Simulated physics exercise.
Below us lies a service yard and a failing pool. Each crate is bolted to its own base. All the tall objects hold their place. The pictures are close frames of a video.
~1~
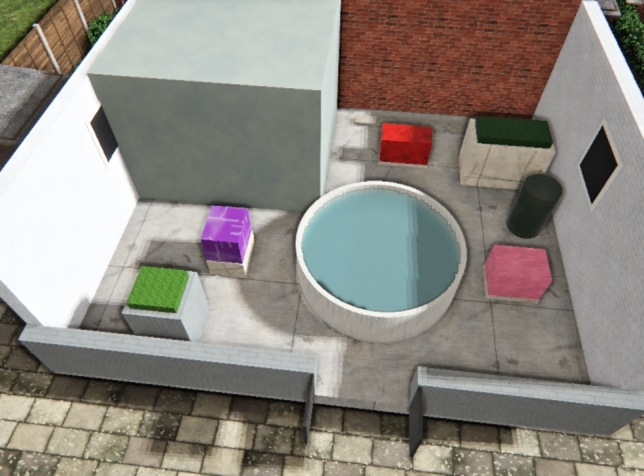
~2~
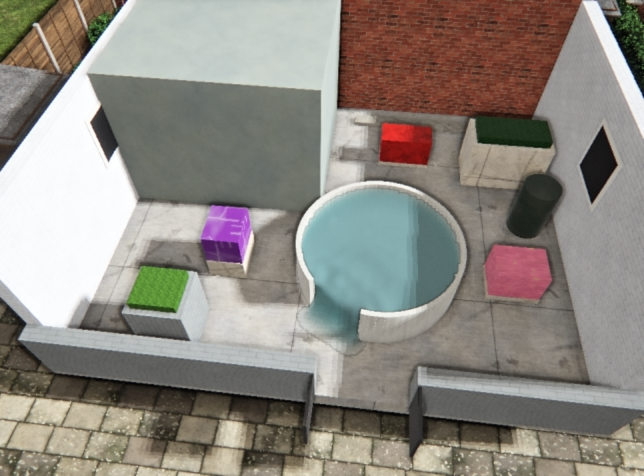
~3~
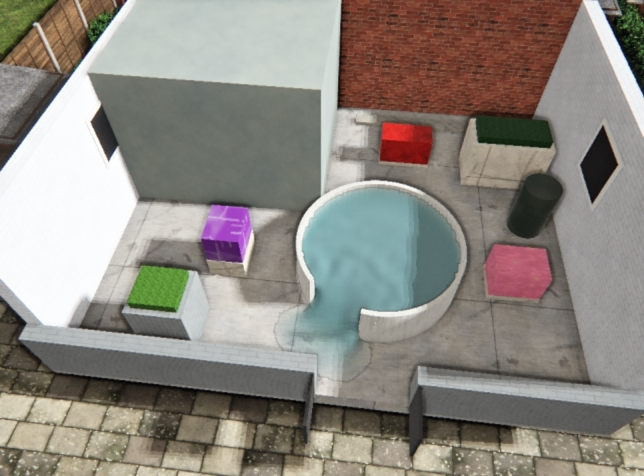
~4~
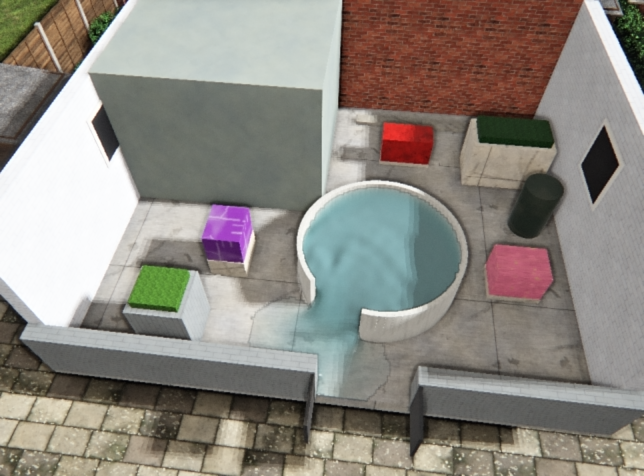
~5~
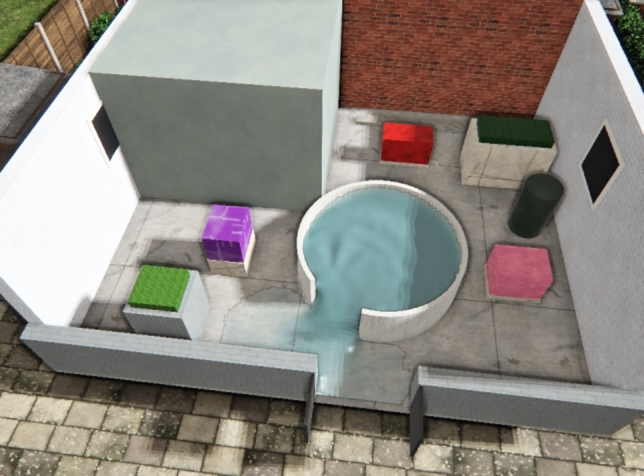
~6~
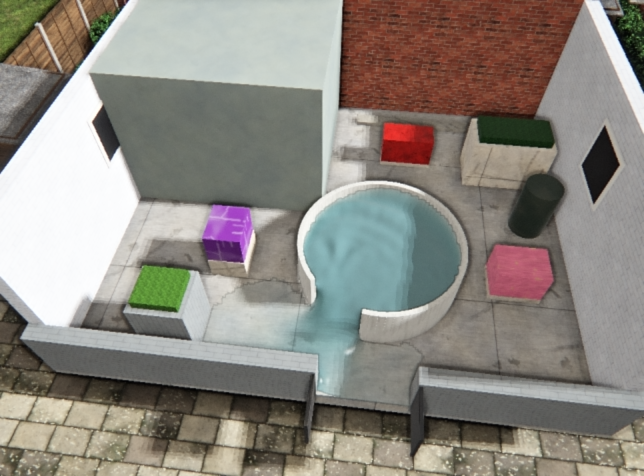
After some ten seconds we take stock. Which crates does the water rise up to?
The pink crate keeps dry; the purple crate keeps dry; the red crate keeps dry.
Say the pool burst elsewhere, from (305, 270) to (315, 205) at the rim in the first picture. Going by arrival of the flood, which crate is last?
That is the crate marked pink.
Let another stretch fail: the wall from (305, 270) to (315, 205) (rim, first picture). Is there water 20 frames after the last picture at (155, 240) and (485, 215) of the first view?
One after the other: Flooded, dry.
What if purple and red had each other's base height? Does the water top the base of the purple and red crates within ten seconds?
One by one: The purple crate takes water, the red crate stays dry.
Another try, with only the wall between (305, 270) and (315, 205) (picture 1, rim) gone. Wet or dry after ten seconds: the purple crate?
One by one: The purple crate is topped.
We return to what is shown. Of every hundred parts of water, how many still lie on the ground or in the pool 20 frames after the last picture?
About 84 per cent.
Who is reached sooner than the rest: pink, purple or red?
It is the purple crate.
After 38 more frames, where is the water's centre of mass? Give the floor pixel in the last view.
Near (289, 277).
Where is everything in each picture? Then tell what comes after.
In the first frame, the round tank at (380, 245) is whole and still.
In the second frame, the front is at (360, 343), out from the gap at (333, 314).
In the third frame, water pours out at (333, 316) and has run to a hidden place.
In the fourth frame, water pours out at (334, 316) and has run to a hidden place.
In the fifth frame, water pours out at (334, 316) and has run to a hidden place.
In the sixth frame, water pours out at (334, 316) and has run to a hidden place.
A moment on, water covers 15 % of the floor; the pink crate not reached, the purple crate water round its plinth, the red crate not reached.
Next, water covers 25 % of the floor; the pink crate not reached, the purple crate water round its plinth, the red crate not reached.
Then, water covers 35 % of the floor; the pink crate not reached, the purple crate water round its plinth, the red crate not reached.
Later, water covers 45 % of the floor; the pink crate not reached, the purple crate water round its plinth, the red crate water round its plinth.
In the end, water covers 50 % of the floor; the pink crate stayed above the water, the purple crate stayed above the water, the red crate stayed above the water.
